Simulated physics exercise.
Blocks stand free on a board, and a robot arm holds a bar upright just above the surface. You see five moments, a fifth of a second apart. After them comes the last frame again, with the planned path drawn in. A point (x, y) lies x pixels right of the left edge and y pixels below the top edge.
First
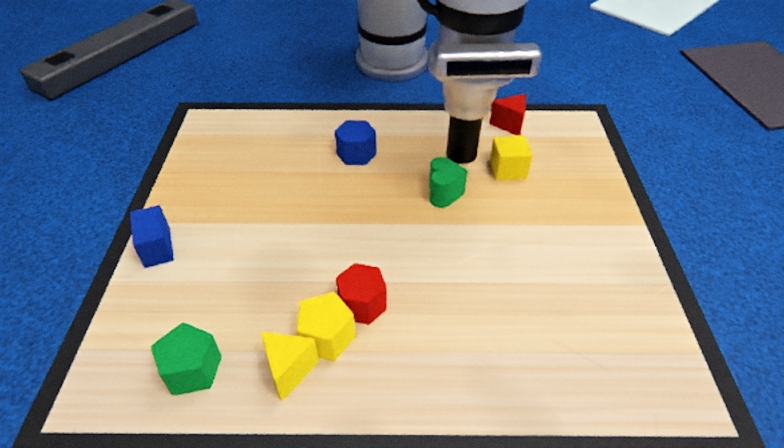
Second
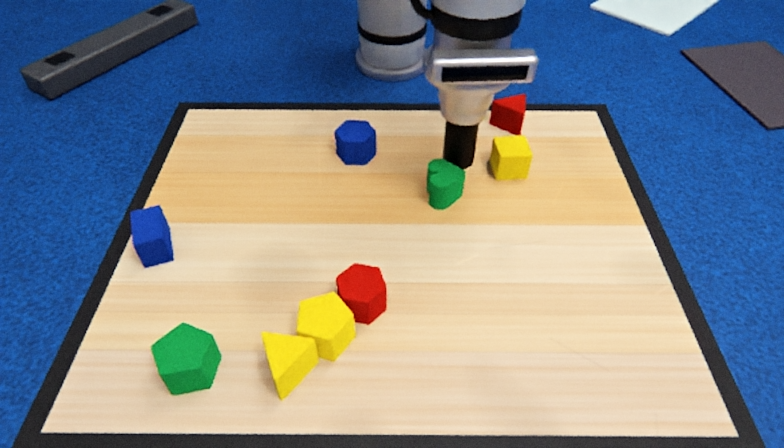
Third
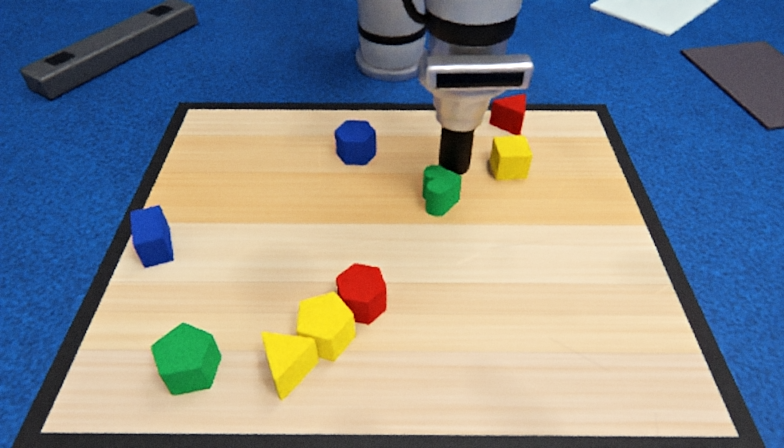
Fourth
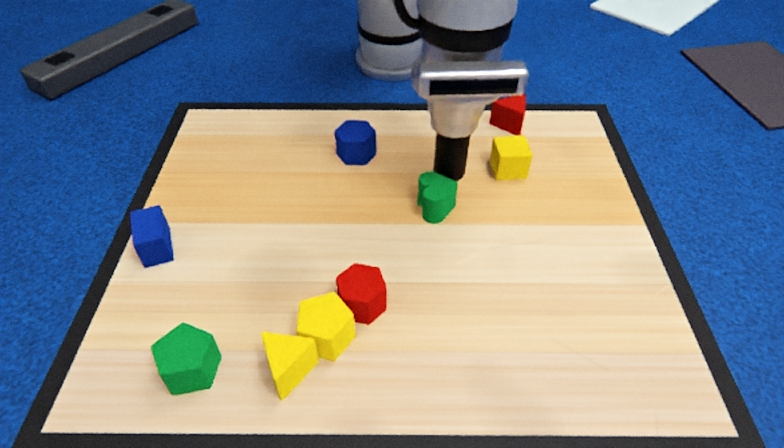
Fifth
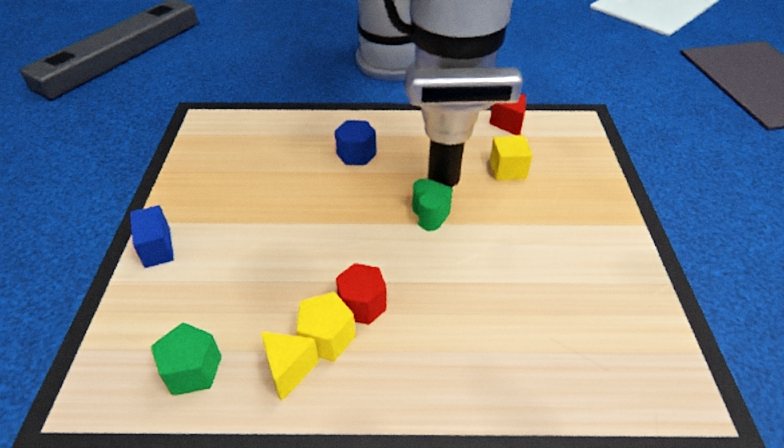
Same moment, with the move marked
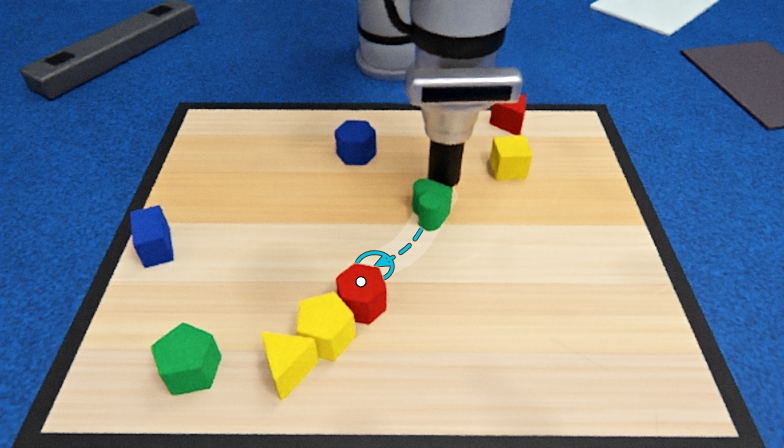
A robot arm pushes the green heart block slightly down and left across the board.
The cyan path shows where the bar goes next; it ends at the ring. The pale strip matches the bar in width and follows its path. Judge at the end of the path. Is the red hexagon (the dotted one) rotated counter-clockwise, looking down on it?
No
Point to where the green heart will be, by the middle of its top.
At roughly (392, 270).
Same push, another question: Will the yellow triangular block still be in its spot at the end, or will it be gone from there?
That block remains where it is.
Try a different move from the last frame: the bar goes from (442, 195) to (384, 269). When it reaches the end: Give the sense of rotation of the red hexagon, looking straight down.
Prediction: Clockwise.
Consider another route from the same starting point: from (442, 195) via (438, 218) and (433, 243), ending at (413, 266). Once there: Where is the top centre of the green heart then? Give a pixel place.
Around (394, 266).
Path on the board, from (442, 195) by way of (427, 220) and (408, 247) to (374, 266); the dot is on the red hexagon.
What follows on the original path. One third of the way, bar at (428, 203); green heart at (417, 220).
Two thirds of the way, bar at (409, 230); green heart at (399, 249), turned 15° anticlockwise.
At the end, bar at (374, 249); yellow triangular block in place; yellow pentagon at (317, 319); red hexagon at (358, 292), turned 20° clockwise; green heart at (392, 270), turned 40° anticlockwise; yellow square in place.
